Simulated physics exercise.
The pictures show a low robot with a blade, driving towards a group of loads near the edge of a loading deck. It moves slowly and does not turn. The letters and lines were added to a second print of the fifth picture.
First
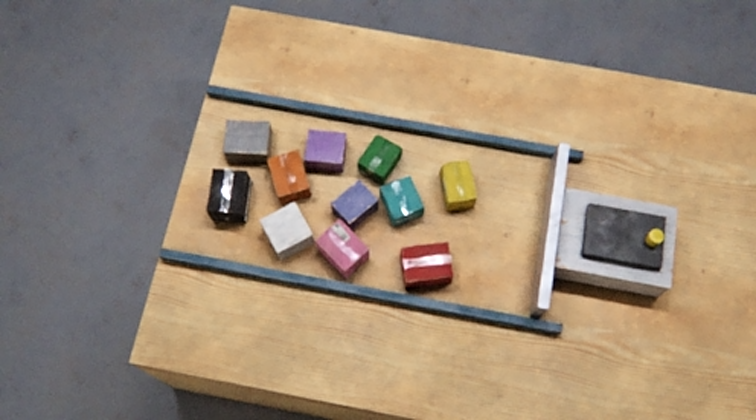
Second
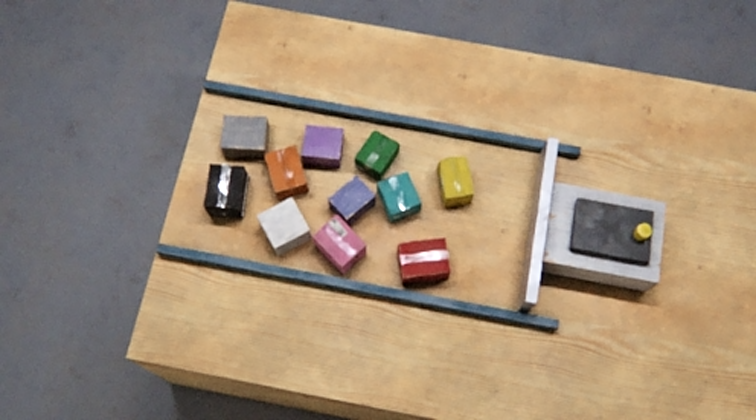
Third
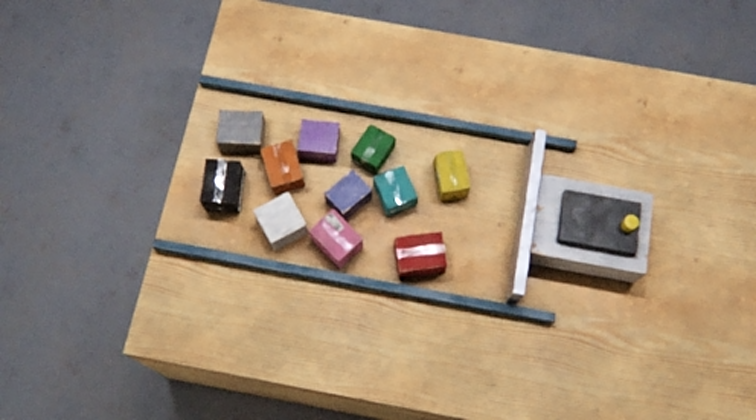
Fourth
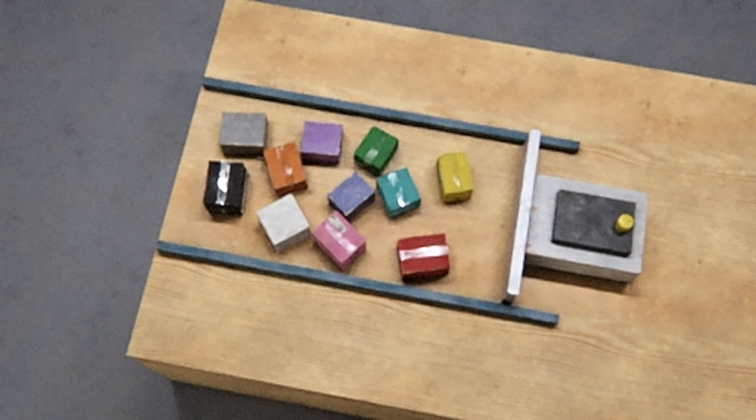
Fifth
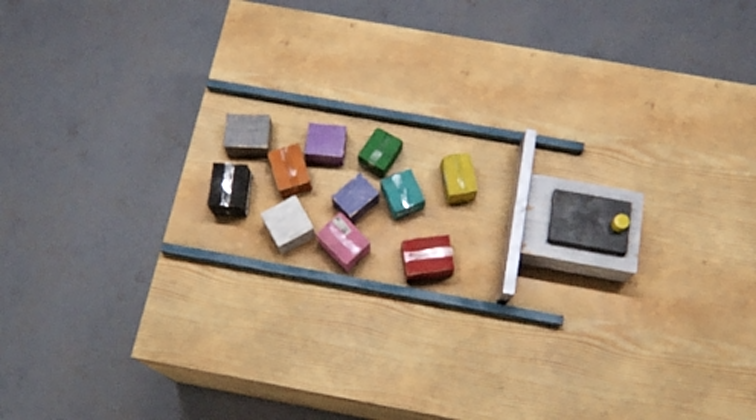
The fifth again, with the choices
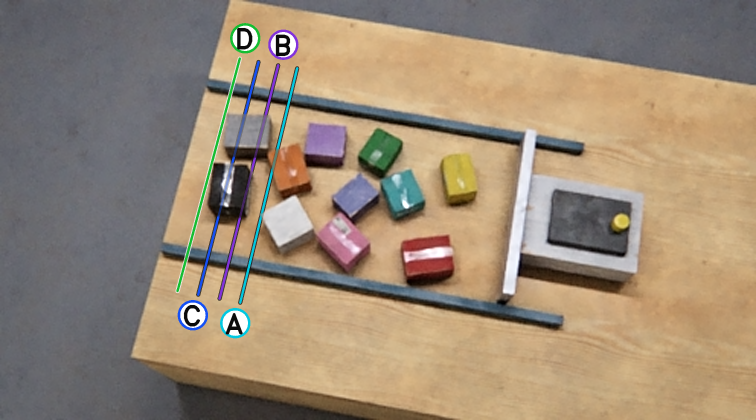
A low grey machine with a wide blade creeping left between two dark rails towards scattered colourful boxes, which stay still.
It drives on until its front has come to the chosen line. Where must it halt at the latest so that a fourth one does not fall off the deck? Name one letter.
A is the last line within the limit.
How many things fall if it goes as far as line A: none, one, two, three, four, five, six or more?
By then, three.
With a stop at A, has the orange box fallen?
No.
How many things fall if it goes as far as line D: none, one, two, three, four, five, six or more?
By then, six or more.
On the copy, A at (270, 180); B at (250, 177); C at (230, 173); D at (210, 169).
On A. First, robot (492, 204); pink parcel (338, 244); red parcel (389, 249).
Then, robot (400, 188); black box (205, 171); grey crate (228, 126).
Finally, robot (331, 176); black box over the edge; white crate over the edge; three fallen.
By contrast, B drops four; C drops seven; D drops eight.
